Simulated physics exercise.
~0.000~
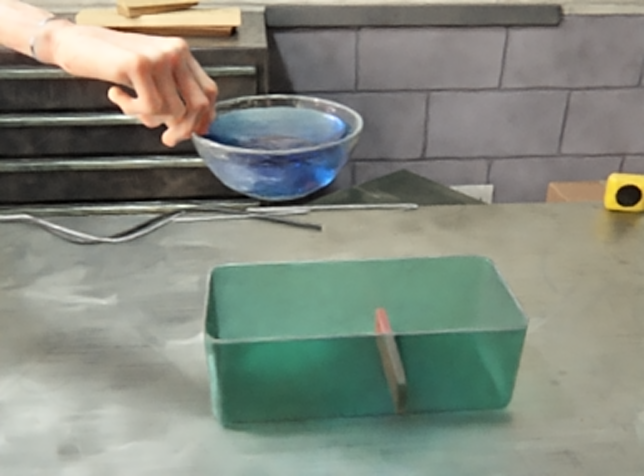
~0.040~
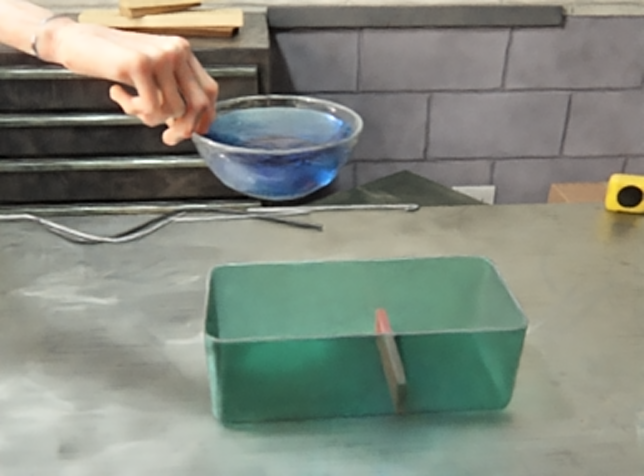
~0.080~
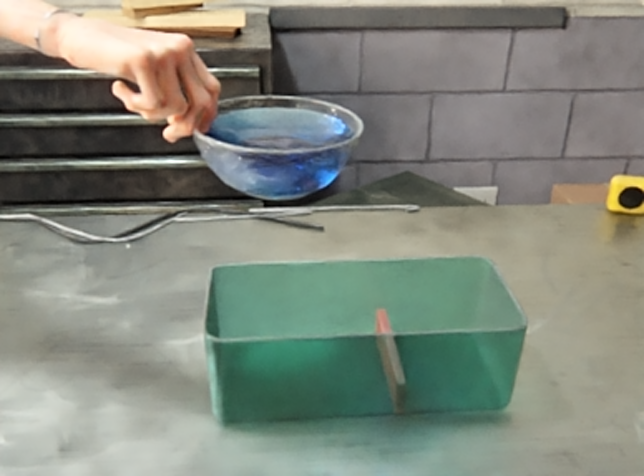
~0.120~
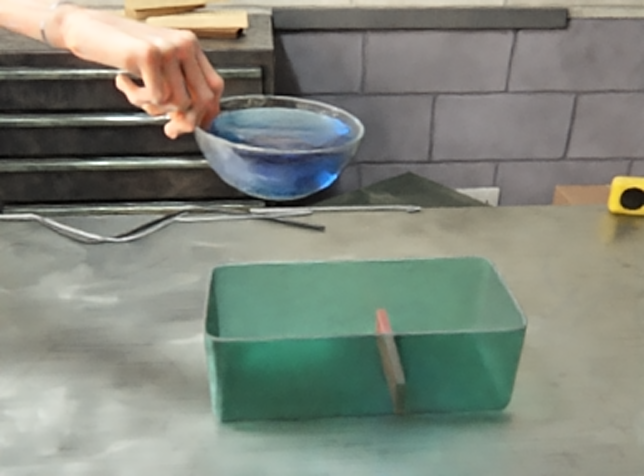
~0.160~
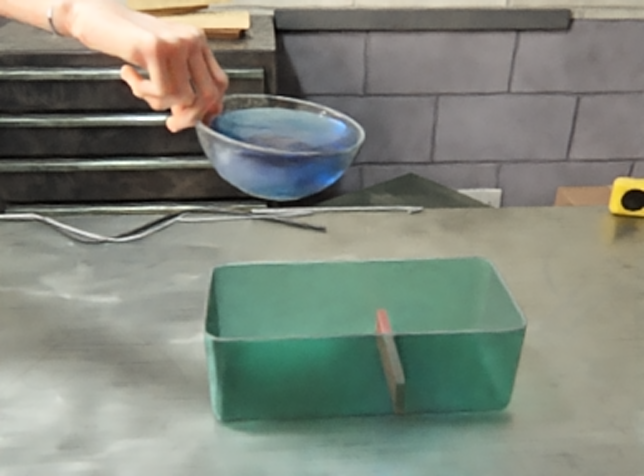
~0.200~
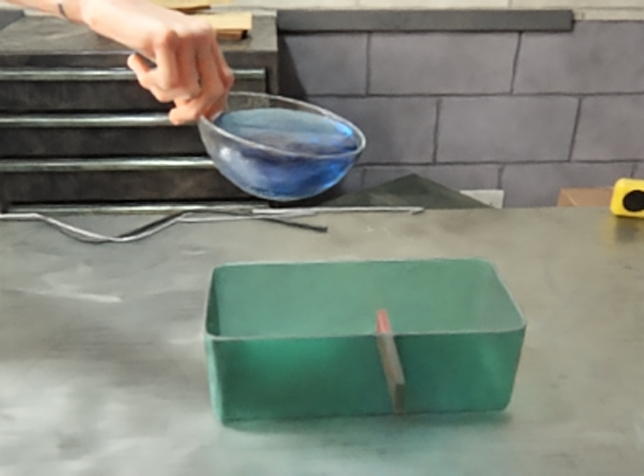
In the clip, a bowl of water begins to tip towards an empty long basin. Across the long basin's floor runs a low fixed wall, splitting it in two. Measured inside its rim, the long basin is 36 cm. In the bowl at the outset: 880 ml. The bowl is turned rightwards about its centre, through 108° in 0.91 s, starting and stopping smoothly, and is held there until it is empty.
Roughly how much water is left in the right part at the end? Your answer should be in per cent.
Roughly 64 per cent is left in the right part.
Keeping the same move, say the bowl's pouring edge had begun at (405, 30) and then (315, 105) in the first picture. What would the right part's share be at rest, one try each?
Respectively about 70 and 30 percent.
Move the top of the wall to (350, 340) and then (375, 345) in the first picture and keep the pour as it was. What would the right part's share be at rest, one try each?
I'd put it at about 85 per cent for the first and about 75 per cent for the second.
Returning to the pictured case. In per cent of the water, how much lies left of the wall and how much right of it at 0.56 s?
I'd say about 2 left and about 18 right.
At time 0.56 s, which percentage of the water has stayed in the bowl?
26 %.
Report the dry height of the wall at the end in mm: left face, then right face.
Left side: Around 36 mm. Right side: Around 16 mm.
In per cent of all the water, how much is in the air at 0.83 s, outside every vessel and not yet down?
Roughly 5 %.
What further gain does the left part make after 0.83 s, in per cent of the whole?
I'd say near 5 percent.
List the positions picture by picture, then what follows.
In the first frame, tilt 0°; pouring edge (361, 122); surface from (196, 132) to (355, 128); the long basin's rim runs from (207, 302) to (509, 290); the wall's top is at (391, 344).
In the second frame, tilt 1°; pouring edge (361, 123); surface from (196, 130) to (355, 128).
In the third frame, tilt 2°; pouring edge (361, 125); surface from (198, 129) to (355, 130).
In the fourth frame, tilt 5°; pouring edge (362, 129); surface from (199, 128) to (356, 132).
In the fifth frame, tilt 8°; pouring edge (363, 134); surface from (201, 127) to (358, 134).
In the sixth frame, tilt 12°; pouring edge (364, 141); surface from (205, 127) to (361, 136).
After 0.56 s the tilt is 74° and 26 per cent is still to pour, 2 is left of the wall and 19 right of it.
After 0.83 s the tilt is 106° and 0 per cent is still to pour, 30 is left of the wall and 65 right of it.
After 1.11 s the tilt is 108° and 0 per cent is still to pour, 34 is left of the wall and 65 right of it.
After 1.41 s the tilt is 108° and 0 per cent is still to pour, 35 is left of the wall and 64 right of it.
In the end 35 per cent lies left of the wall, 64 right of it and 1 outside.
